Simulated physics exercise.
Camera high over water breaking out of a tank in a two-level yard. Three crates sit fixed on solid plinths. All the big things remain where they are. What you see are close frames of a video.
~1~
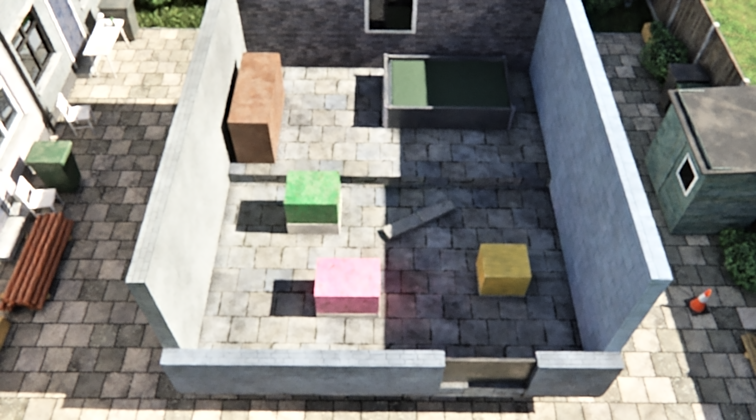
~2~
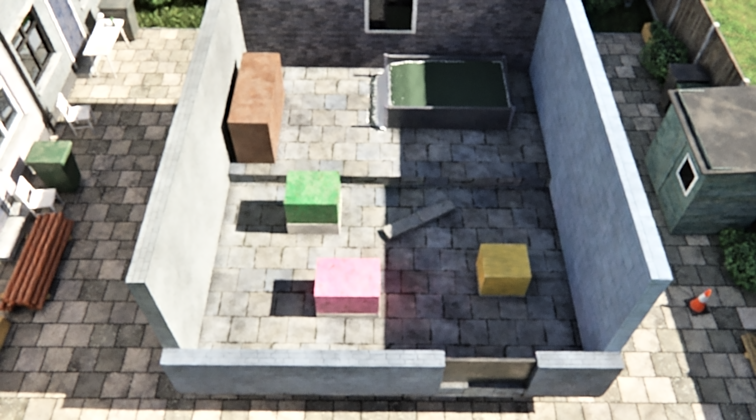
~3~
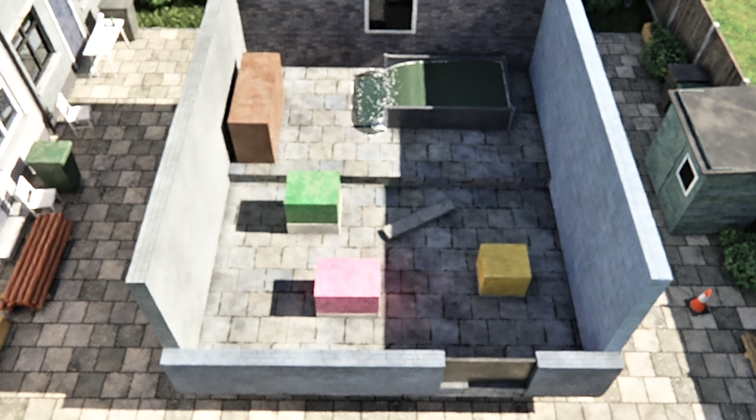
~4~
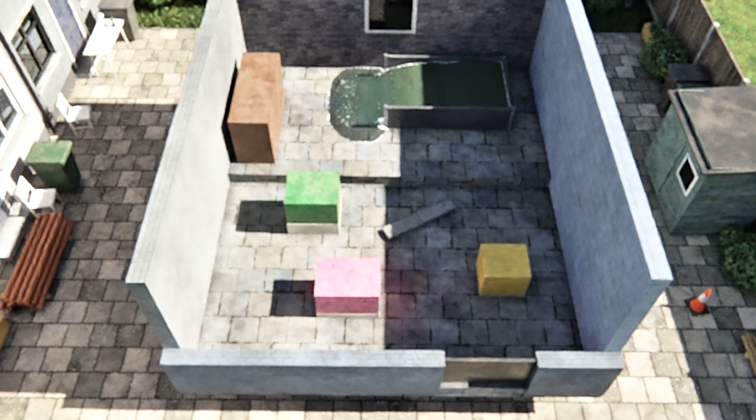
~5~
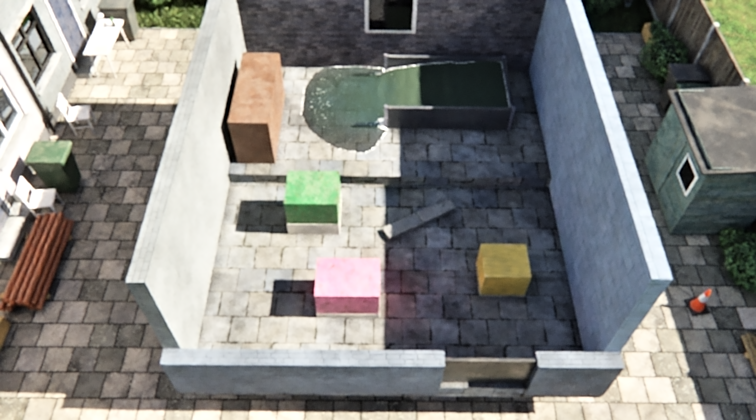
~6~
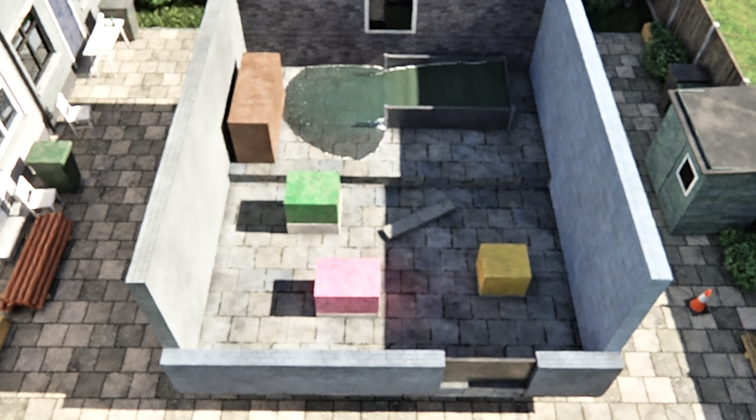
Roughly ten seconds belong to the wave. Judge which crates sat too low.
The pink crate was not too low. The yellow crate was too low. The green crate was not too low.
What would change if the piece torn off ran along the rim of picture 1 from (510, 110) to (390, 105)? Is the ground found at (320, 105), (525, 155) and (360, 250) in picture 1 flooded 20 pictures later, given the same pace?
Point one: Not reached. Point two: Reached. Point three: Reached.
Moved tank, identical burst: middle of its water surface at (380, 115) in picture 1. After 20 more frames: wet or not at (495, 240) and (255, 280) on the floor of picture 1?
Untouched, then submerged.
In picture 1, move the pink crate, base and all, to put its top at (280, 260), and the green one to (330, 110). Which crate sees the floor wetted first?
I say the green crate.
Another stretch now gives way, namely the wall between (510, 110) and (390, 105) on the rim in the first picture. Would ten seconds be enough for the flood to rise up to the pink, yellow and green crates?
The pink one is reached; the yellow one is reached; the green one is not reached.
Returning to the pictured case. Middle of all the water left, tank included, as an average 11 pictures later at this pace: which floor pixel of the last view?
About (370, 104).
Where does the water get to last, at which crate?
Coming in last, the yellow one.
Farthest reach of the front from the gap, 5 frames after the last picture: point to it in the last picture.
Front's tip: Near (250, 67).
A moment on, water covers 20 % of the floor; the pink crate not reached, the yellow crate not reached, the green crate not reached.
Next, water covers 25 % of the floor; the pink crate not reached, the yellow crate not reached, the green crate water round its plinth.
Then, water covers 35 % of the floor; the pink crate not reached, the yellow crate not reached, the green crate water round its plinth.
Later, water covers 60 % of the floor; the pink crate water round its plinth, the yellow crate not reached, the green crate water round its plinth.
In the end, water covers 85 % of the floor; the pink crate stayed above the water, the yellow crate was topped, the green crate stayed above the water.
